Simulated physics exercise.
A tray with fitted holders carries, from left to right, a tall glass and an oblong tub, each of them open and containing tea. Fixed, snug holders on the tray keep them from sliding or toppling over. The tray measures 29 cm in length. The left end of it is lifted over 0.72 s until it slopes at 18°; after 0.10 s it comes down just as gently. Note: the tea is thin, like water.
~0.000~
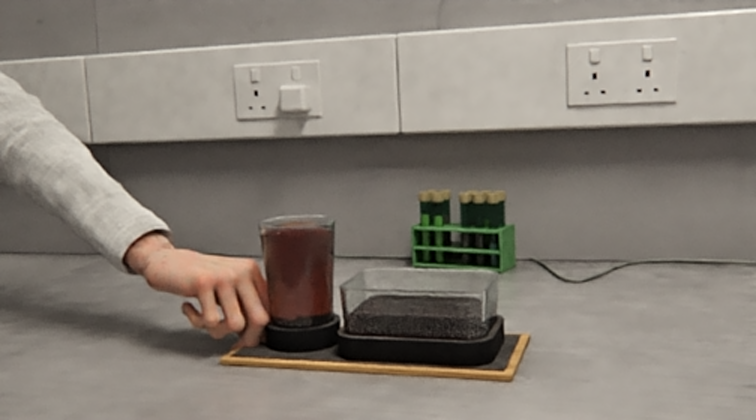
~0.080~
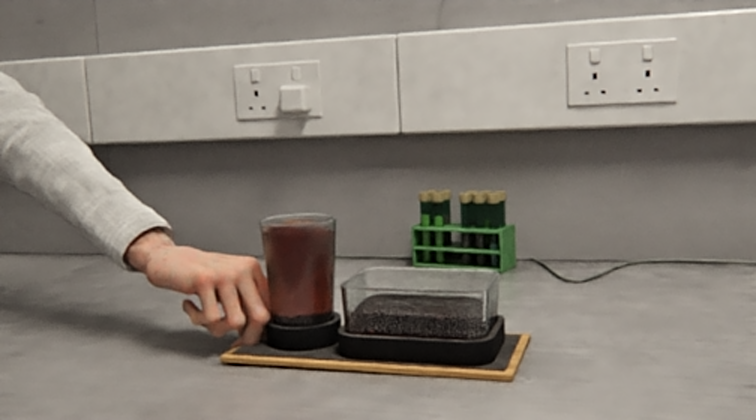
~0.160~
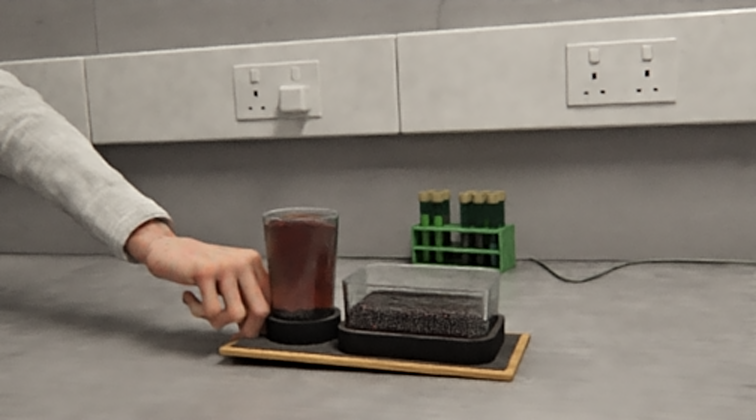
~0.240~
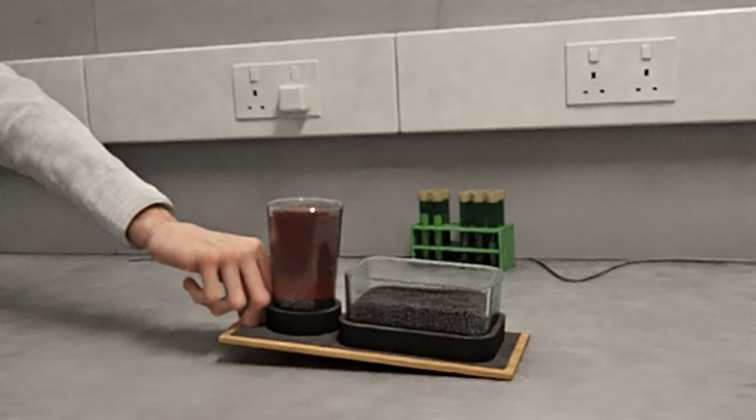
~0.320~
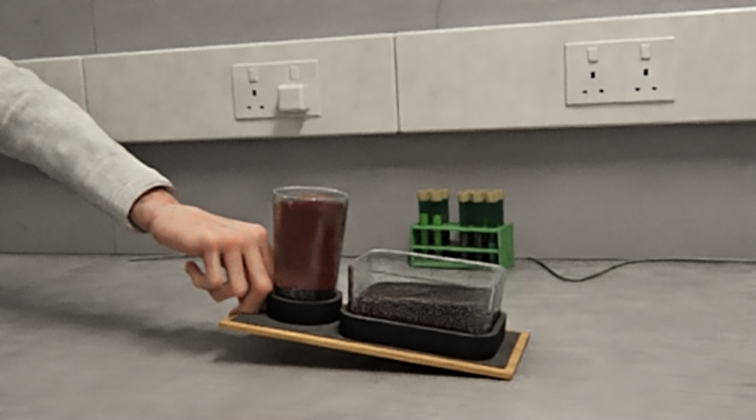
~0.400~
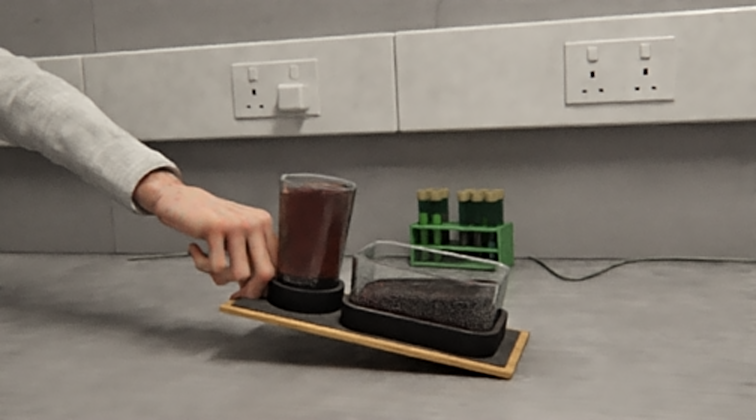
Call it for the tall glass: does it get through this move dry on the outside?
No, water comes over.
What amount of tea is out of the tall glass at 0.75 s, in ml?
About 8 ml.
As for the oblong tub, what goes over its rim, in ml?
0 ml.
After 0.75 s the slope is 18°; losses from the left are 7, 0 ml.
After 1.09 s the slope is 12°; losses from the left are 12, 0 ml.
After 1.44 s the slope is 1°; losses from the left are 12, 0 ml.
After 1.79 s the slope is 0°; losses from the left are 12, 0 ml.
In the end losses from the left are 12, 0 ml.
